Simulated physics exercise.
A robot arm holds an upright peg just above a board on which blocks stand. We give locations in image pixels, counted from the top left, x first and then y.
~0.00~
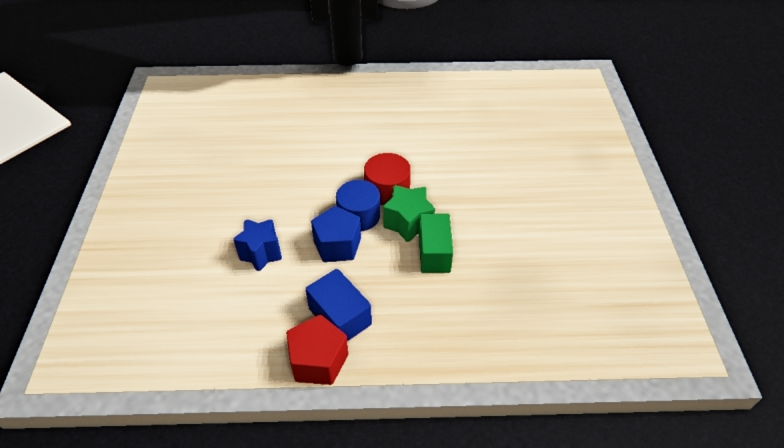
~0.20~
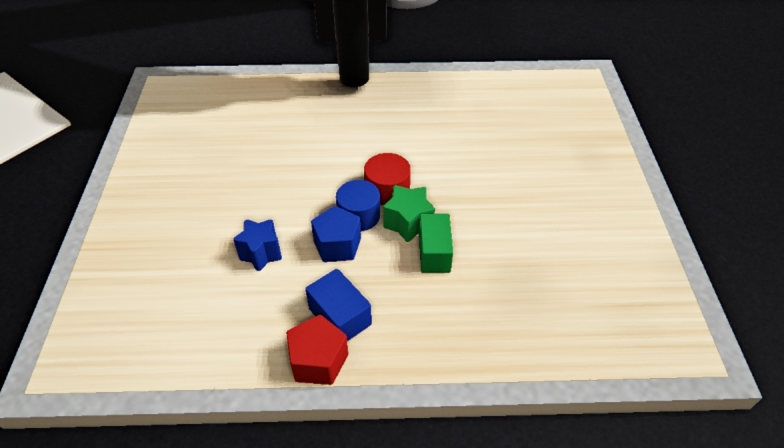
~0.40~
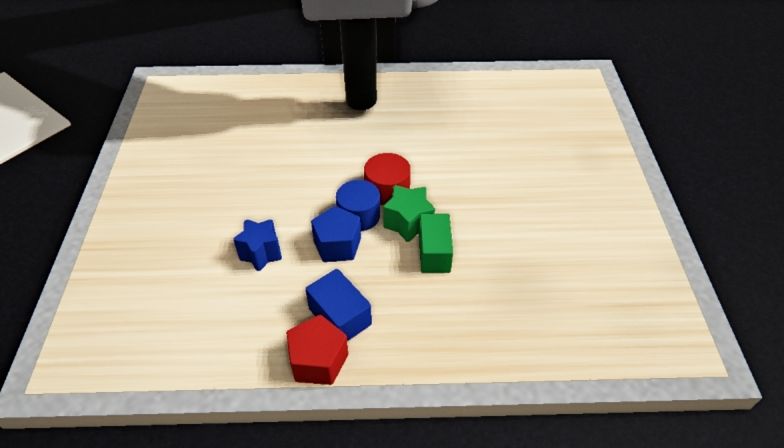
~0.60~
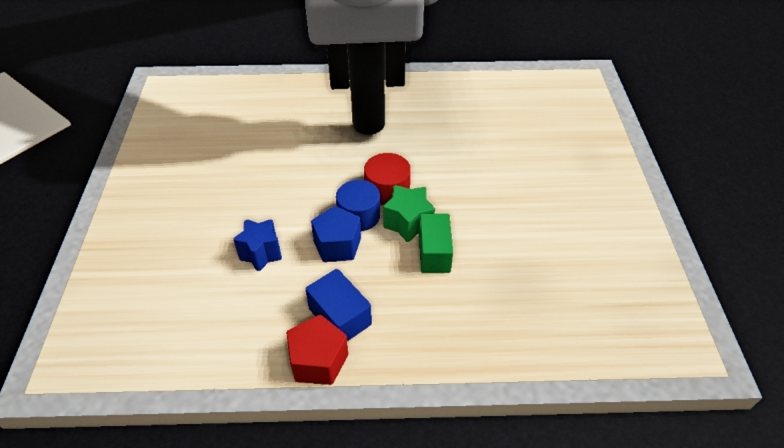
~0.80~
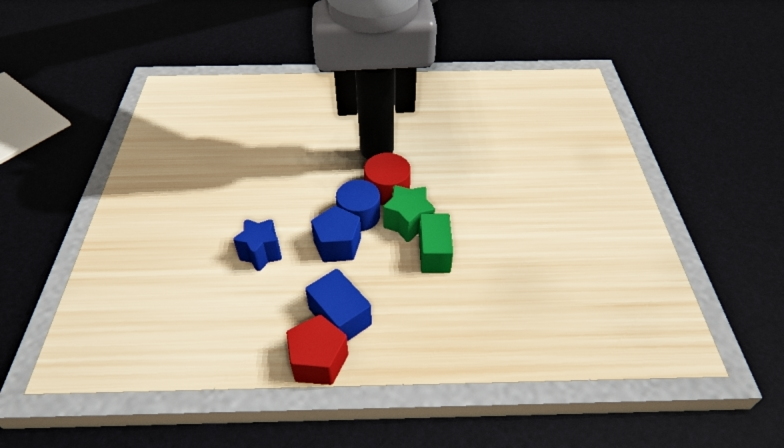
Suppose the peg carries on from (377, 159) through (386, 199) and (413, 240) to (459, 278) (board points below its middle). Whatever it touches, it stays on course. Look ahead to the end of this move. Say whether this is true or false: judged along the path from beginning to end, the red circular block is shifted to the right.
Verdict: True.
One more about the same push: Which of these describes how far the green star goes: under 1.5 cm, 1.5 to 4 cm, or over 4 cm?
It shifts over 4 cm.
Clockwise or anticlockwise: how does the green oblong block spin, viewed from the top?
Rotates clockwise.
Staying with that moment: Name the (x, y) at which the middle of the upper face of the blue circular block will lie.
In the picture, it is at (346, 217).
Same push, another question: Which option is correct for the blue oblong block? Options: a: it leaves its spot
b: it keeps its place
(b)
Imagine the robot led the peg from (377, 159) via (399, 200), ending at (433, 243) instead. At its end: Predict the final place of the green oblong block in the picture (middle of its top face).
Its top centre is at about (469, 261).
On the path given first. One third of the way, peg at (386, 191); blue circular block at (346, 217); red circular block at (394, 210); green star at (433, 231), turned 65° anticlockwise; green oblong block at (466, 254), turned 40° clockwise.
Two thirds of the way, peg at (414, 233); blue circular block at (346, 217); red circular block at (396, 253); green star at (446, 248), turned 95° anticlockwise; green oblong block at (483, 264), turned 40° clockwise.
At the end, peg at (460, 270); blue oblong block not moved; blue circular block at (346, 217); red circular block at (395, 258); green star at (488, 287), turned 110° anticlockwise; green oblong block at (529, 297), turned 20° clockwise.
